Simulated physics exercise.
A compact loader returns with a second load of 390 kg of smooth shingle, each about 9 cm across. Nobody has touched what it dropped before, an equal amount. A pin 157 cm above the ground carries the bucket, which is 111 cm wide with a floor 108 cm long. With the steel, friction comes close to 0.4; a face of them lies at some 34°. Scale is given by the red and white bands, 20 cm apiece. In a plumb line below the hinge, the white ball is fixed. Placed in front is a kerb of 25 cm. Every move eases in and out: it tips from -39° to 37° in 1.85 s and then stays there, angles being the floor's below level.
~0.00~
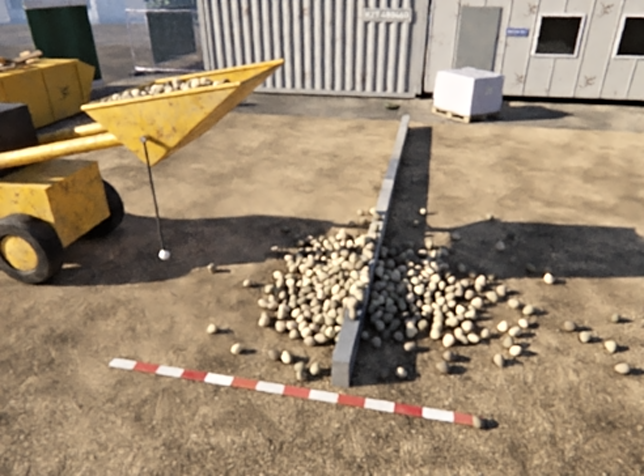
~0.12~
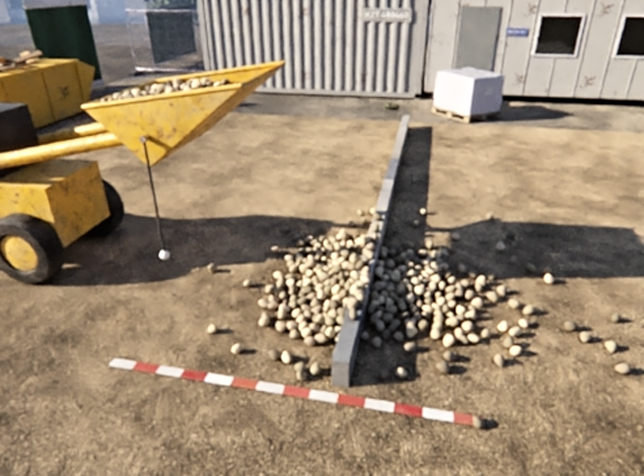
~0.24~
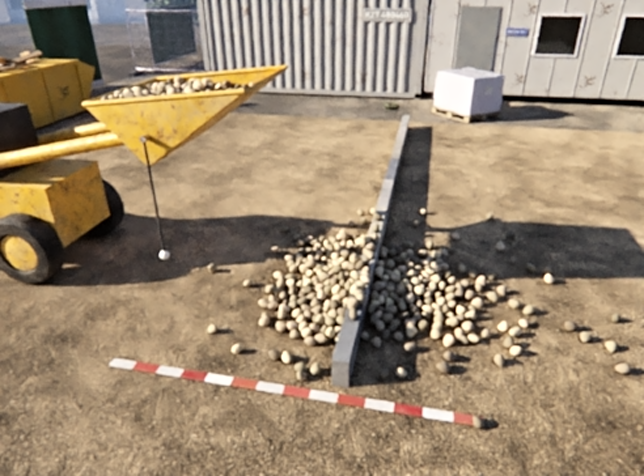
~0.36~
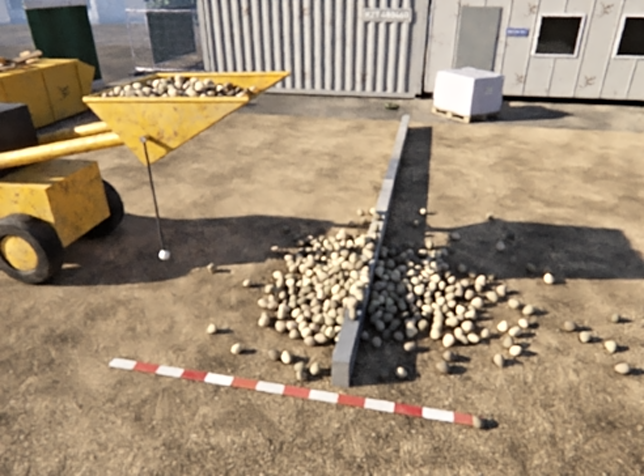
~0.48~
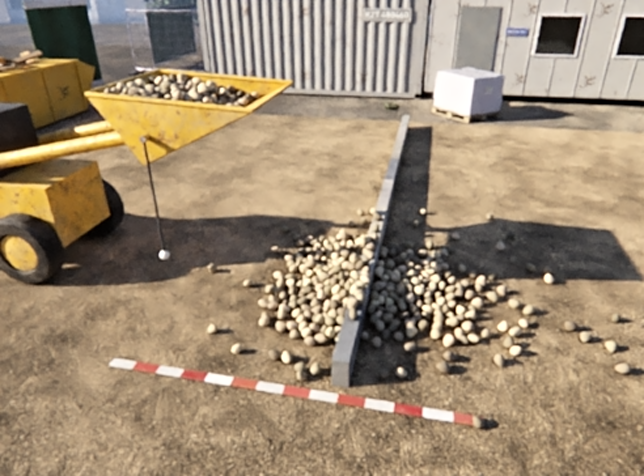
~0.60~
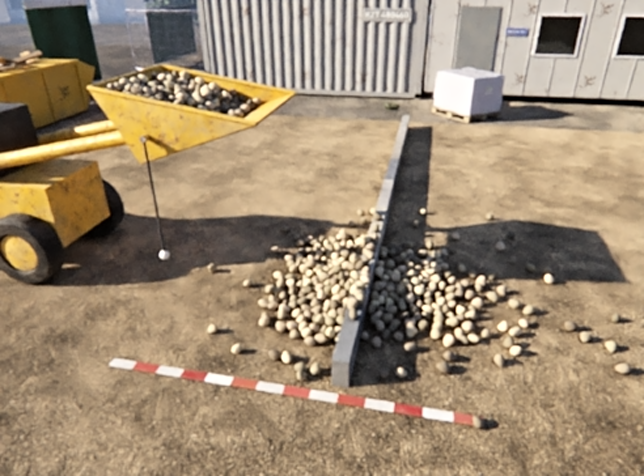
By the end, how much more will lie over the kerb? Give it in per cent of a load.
About 0 per cent.
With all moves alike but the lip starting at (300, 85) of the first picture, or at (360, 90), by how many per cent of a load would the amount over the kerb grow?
Case one about 35 %, case two about 100 %.
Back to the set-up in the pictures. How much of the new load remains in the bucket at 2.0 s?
It still holds about 40 per cent.
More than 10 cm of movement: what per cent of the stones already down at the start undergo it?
I'd say roughly 5 per cent of them.
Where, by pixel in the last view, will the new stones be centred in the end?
Middle: Approx. (309, 272) px.
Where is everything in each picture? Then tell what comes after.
In the first frame, the bucket is at -39°, its lip at (241, 84); the top of the load is at (206, 87). The earlier load is highest near (364, 266), 30 cm above ground level, 60 % on this side of the kerb, 40 % over the kerb.
In the second frame, the bucket is at -38°, its lip at (242, 86); the top of the load is at (188, 87); the stones move at 0.1 m/s on average.
In the third frame, the bucket is at -35°, its lip at (245, 91); the top of the load is at (189, 87); the stones move at 0.1 m/s on average.
In the fourth frame, the bucket is at -31°, its lip at (248, 100); the top of the load is at (172, 86); the stones move at 0.2 m/s on average.
In the fifth frame, the bucket is at -26°, its lip at (253, 111); the top of the load is at (164, 81); the stones move at 0.2 m/s on average.
In the sixth frame, the bucket is at -20°, its lip at (256, 124); the top of the load is at (167, 79); the stones move at 0.2 m/s on average.
After 1.4 s the floor is at 25°; in per cent of one load, 100 in the bucket, 60 on this side of the kerb, 40 over the kerb; the foremost stones are at (576, 310).
After 2.0 s the floor is at 37°; in per cent of one load, 40 in the bucket, 120 on this side of the kerb, 40 over the kerb; the foremost stones are at (576, 310).
After 2.3 s the floor is at 37°; in per cent of one load, 6 in the bucket, 154 on this side of the kerb, 40 over the kerb; the foremost stones are at (576, 310).
After 5.1 s the floor is at 37°; in per cent of one load, 0 in the bucket, 159 on this side of the kerb, 40 over the kerb; the foremost stones are at (576, 310). Net gain over the kerb, 0.
